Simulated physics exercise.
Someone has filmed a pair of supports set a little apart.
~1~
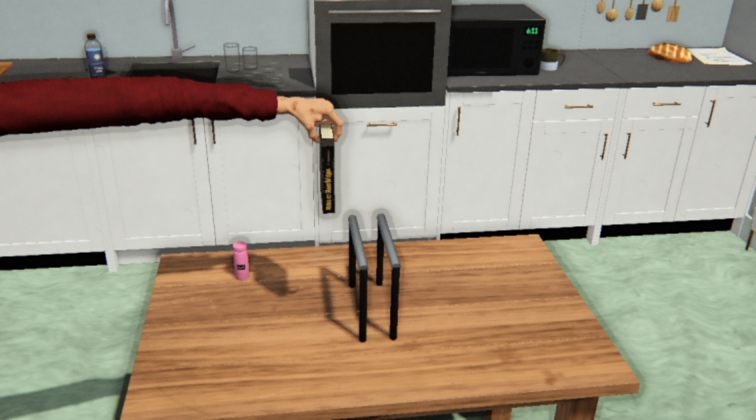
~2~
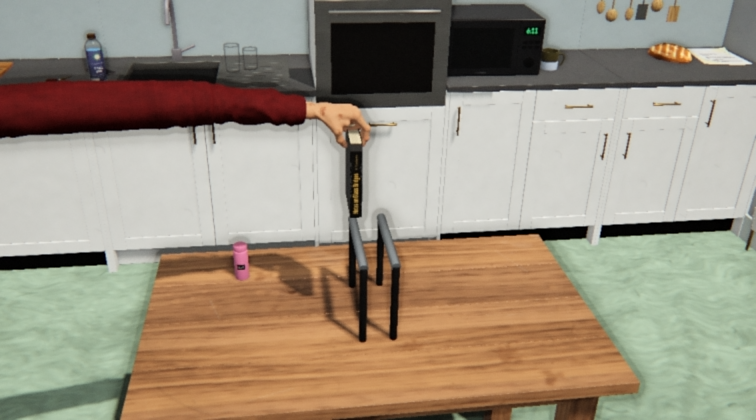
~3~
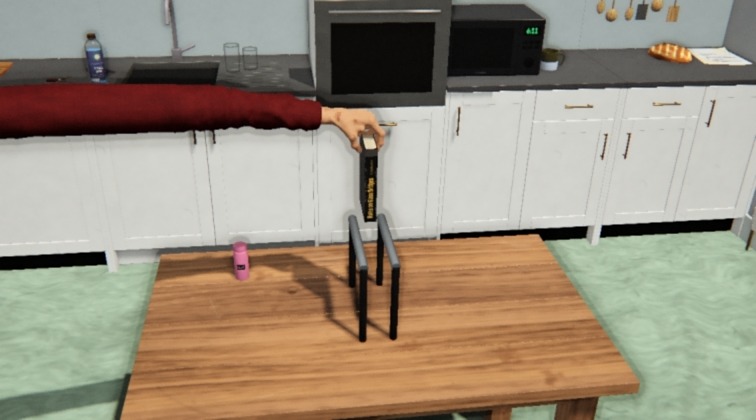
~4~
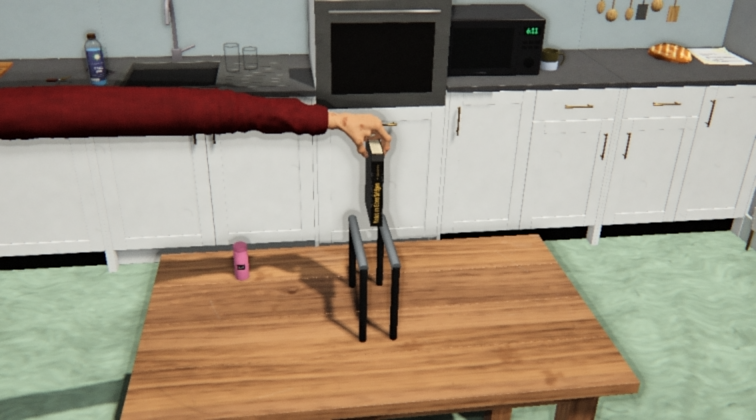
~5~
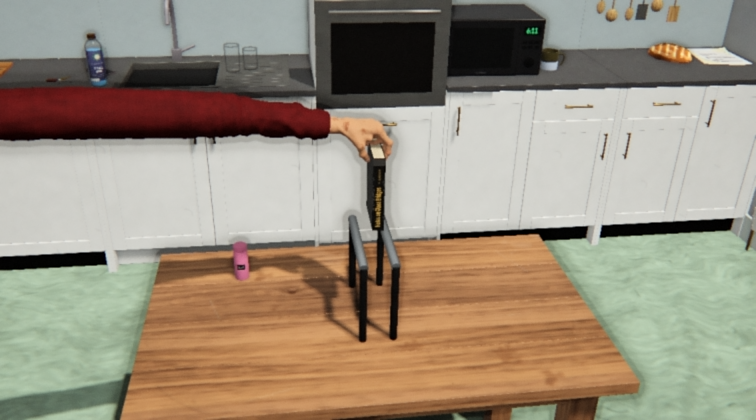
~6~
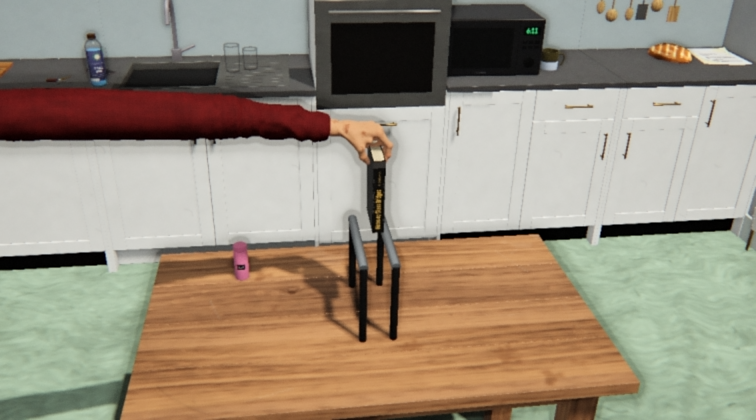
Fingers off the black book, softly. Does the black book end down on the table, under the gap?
As it turns out, it goes down the gap.
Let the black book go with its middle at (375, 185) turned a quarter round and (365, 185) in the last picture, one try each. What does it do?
First, it lodges; second, it reaches the table.
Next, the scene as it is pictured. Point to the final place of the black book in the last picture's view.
Near (374, 281).
Then, 0.30 s past the last view, black book displaced about its own width near (374, 254).
Then, 0.40 s past the last view, black book displaced well along near (374, 275).
Finally, moved from the start, black book; pink shaker still in place. Final places as the last picture's camera would see them, black book near (374, 281). The book reaches the table.
